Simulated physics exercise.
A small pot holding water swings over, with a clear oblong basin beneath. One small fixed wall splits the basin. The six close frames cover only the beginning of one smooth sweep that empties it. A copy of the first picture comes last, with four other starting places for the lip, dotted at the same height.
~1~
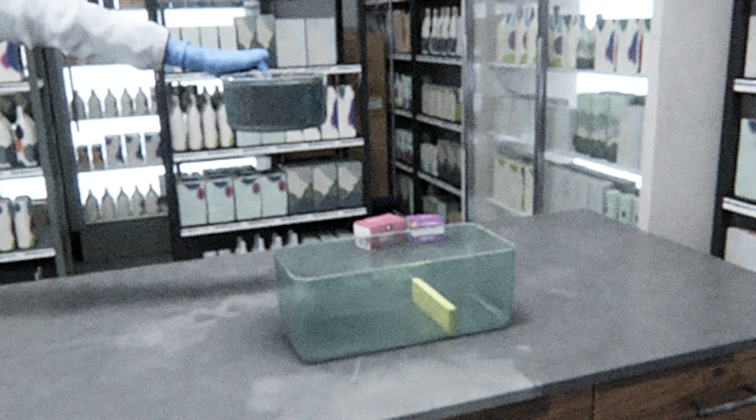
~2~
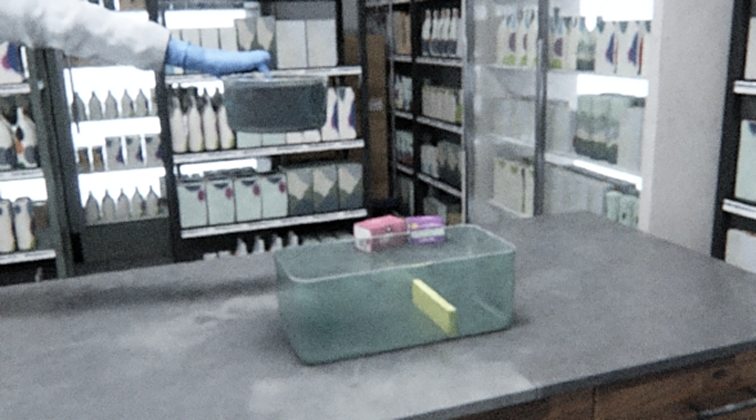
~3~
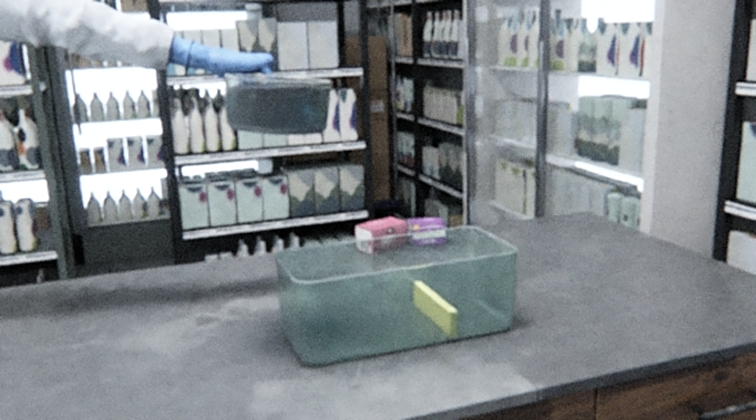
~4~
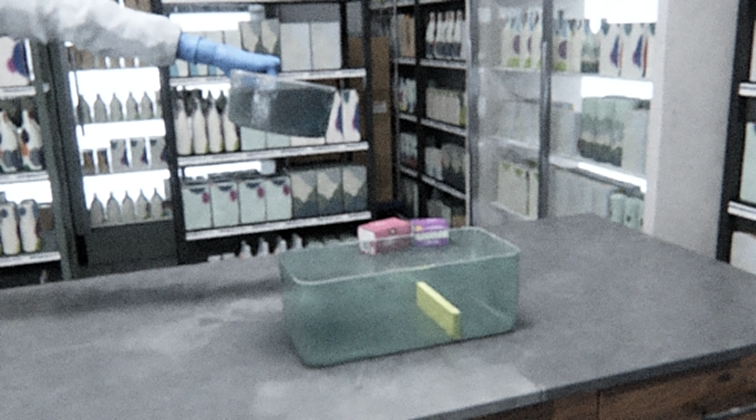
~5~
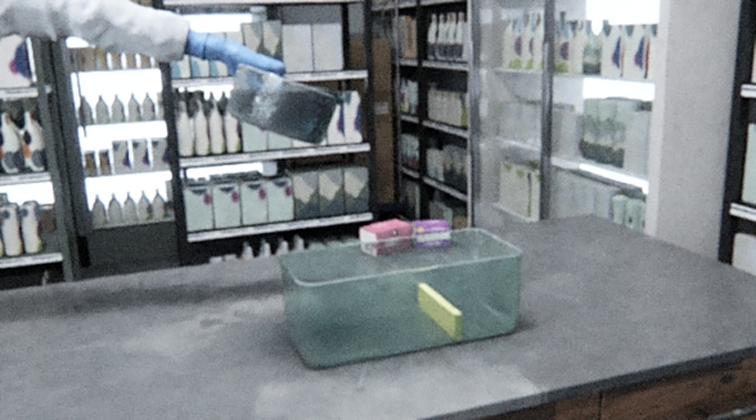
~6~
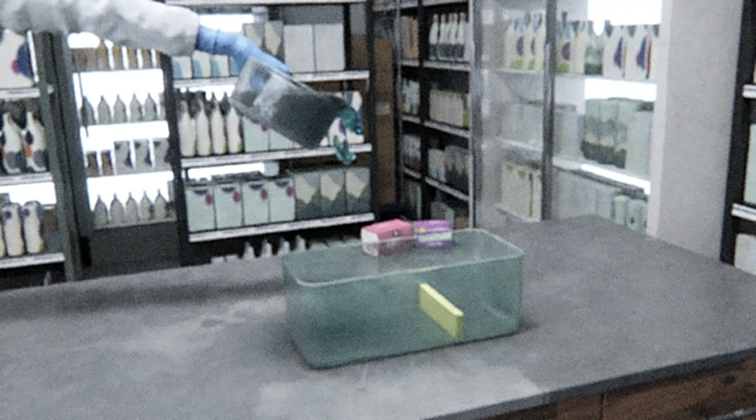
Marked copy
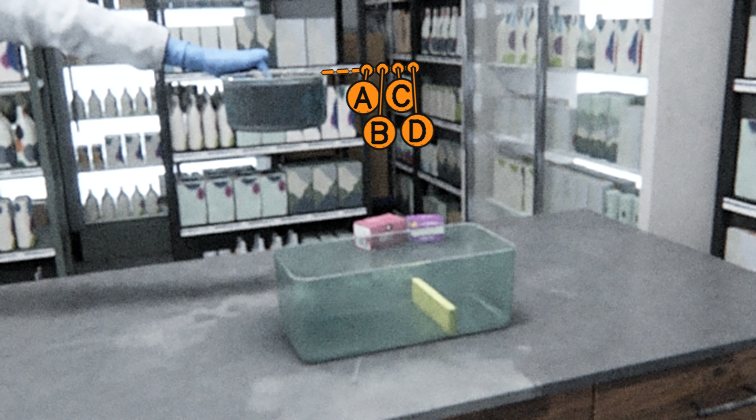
A blue-gloved hand in a white sleeve, at upper left, holds a small clear pot of water above a dark grey counter, seen from slightly above in a room of lit shelves lined with bottles and boxes. A greenish clear oblong basin stands on the counter, with a yellow block low toward its right and pink and purple boxes behind. The pot tilts steadily down to the right until teal water slips over its lip, while the view shifts very slightly.
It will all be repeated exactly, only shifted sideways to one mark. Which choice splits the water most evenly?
Dot A does it best.
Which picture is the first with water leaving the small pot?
Picture 5.
On the marked copy, A at (366, 70); B at (382, 69); C at (398, 68); D at (413, 67).
Choosing A, about 49 % ends left of the wall and 49 % right of it.
Choosing B, about 36 % ends left of the wall and 63 % right of it.
Choosing C, about 29 % ends left of the wall and 69 % right of it.
Choosing D, about 30 % ends left of the wall and 67 % right of it; 3 % is lost outside.
